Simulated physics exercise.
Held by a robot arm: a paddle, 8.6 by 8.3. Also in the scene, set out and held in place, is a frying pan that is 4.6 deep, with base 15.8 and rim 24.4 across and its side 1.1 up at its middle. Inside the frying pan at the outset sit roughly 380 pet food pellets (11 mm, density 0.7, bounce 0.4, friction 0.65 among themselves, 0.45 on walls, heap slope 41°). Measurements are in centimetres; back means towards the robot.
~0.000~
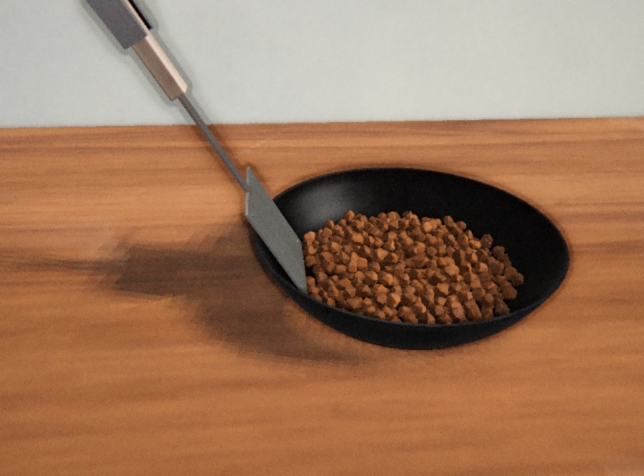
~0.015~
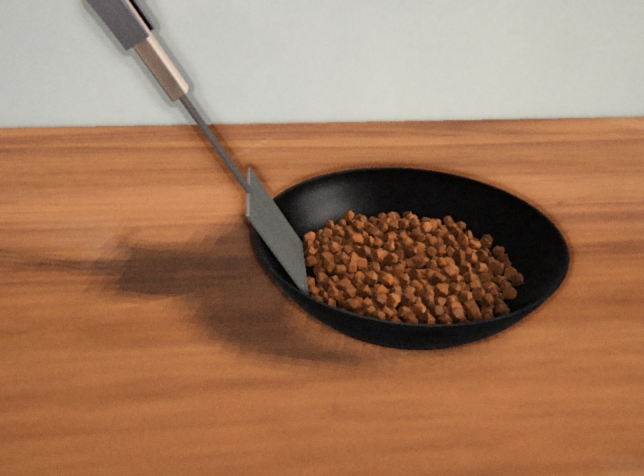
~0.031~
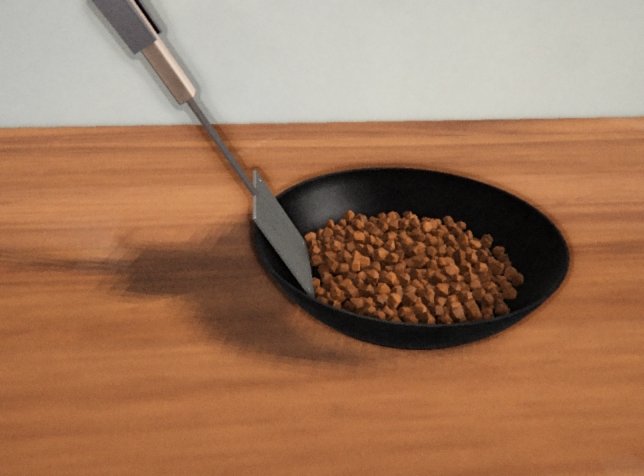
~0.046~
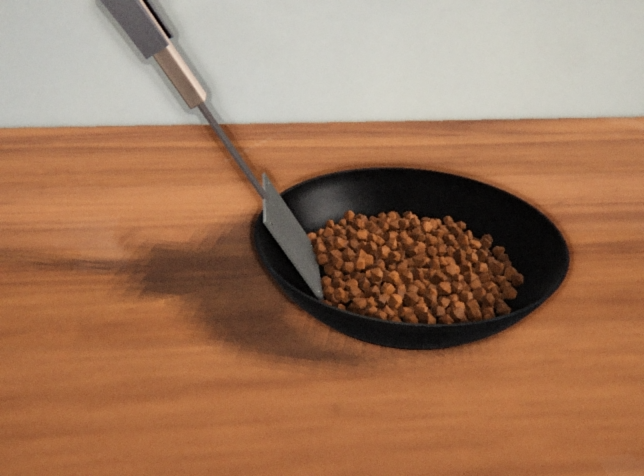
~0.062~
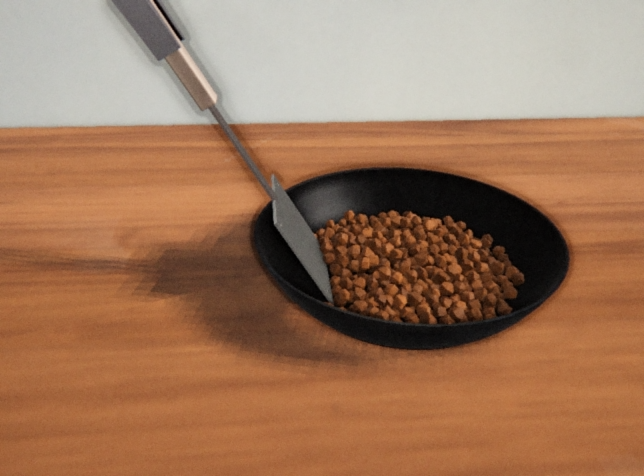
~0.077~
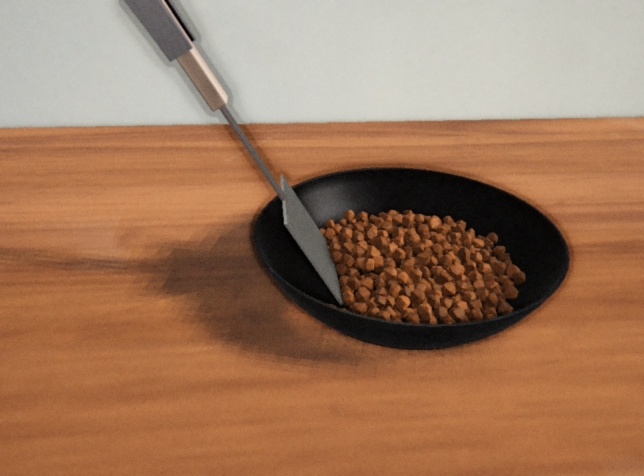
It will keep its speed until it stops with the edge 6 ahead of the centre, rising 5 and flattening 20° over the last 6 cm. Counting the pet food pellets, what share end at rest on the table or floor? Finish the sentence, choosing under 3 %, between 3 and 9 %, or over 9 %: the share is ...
The share is under 3 %.
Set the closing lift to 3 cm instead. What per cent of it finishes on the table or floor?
0 per cent.
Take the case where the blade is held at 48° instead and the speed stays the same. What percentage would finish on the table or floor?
About 0 per cent.
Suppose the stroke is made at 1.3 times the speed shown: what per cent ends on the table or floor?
Near 0 in a hundred.
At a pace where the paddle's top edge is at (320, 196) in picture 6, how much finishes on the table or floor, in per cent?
Roughly 10 per cent.
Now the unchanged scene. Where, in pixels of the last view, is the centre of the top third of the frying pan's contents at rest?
Around (502, 241).
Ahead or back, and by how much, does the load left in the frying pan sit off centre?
4.5 cm ahead.
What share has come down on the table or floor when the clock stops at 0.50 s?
About 0 per cent.
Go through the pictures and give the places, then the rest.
The first frame shows paddle top edge at (247, 189), sloping 60°; upper third of the load around (410, 256), from x 310 to 515, top at y 215; 384 in the frying pan.
The second frame shows paddle top edge at (248, 190), sloping 60°; upper third of the load around (410, 256), from x 310 to 515, top at y 215.
The third frame shows paddle top edge at (254, 192), sloping 60°; upper third of the load around (405, 256), from x 310 to 515, top at y 215.
The fourth frame shows paddle top edge at (264, 196), sloping 60°; upper third of the load around (401, 255), from x 310 to 515, top at y 215.
The fifth frame shows paddle top edge at (274, 197), sloping 60°; upper third of the load around (402, 253), from x 310 to 520, top at y 215.
The sixth frame shows paddle top edge at (283, 197), sloping 60°; upper third of the load around (409, 253), from x 310 to 520, top at y 215; 384 in the frying pan.
By 0.17 s, sloping 60°, highest piece 4 above the table; 384 in the frying pan.
By 0.26 s, sloping 50°, highest piece 6 above the table; 383 in the frying pan, 1 on the blade or in flight.
By 0.50 s, sloping 40°, highest piece 6 above the table; 382 in the frying pan, 2 on the table or floor.
By 1.55 s, sloping 40°, highest piece 6 above the table; 382 in the frying pan, 2 on the table or floor.
Final count, 382 in the frying pan, 2 on the table or floor. That is 1 % on the table or floor.
